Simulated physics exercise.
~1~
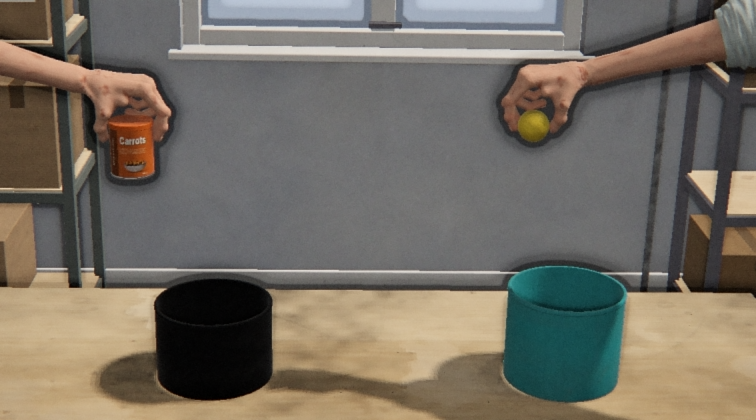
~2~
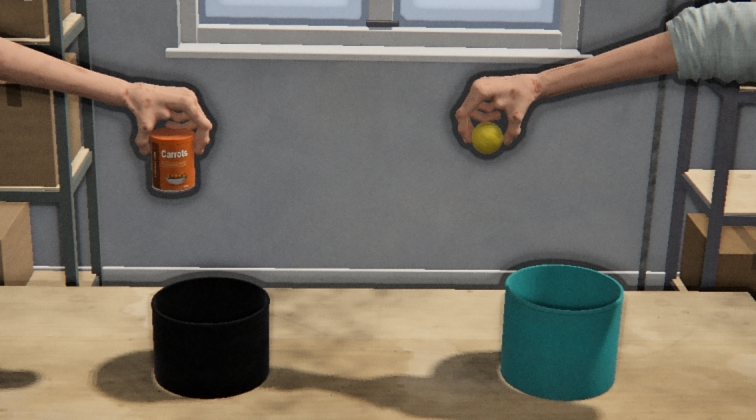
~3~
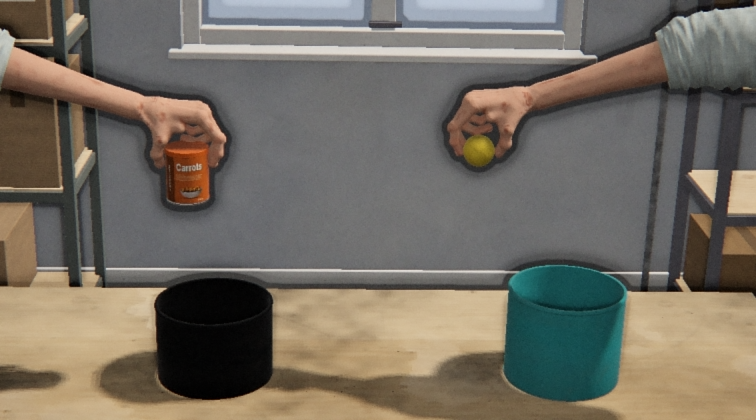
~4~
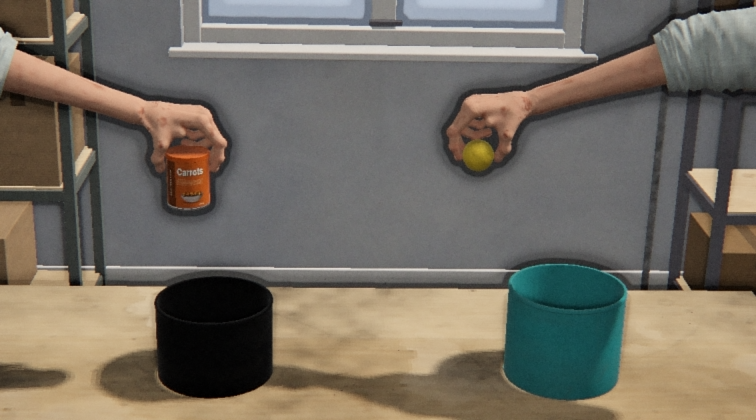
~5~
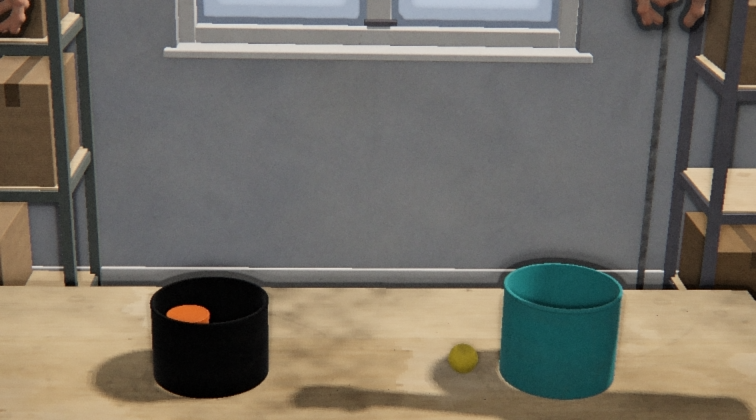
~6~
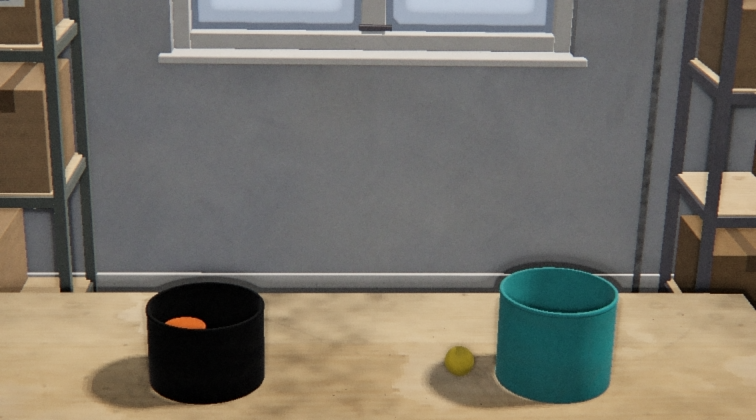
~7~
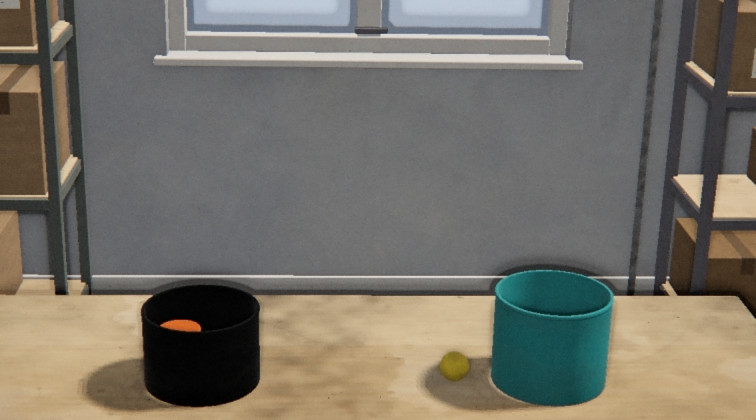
An orange tin and a yellow lemon hang from two hands reaching in from the left and right above a pale wooden table, seen from the front by a slightly swaying camera. A black bin stands on the left and a teal pot on the right, before a grey wall with a window and shelves. The tin moves right and the lemon left, both dipping slightly. The hands let go and withdraw. The tin drops into the black bin, its orange top still showing, while the lemon misses the teal pot and rests on the table to its left.
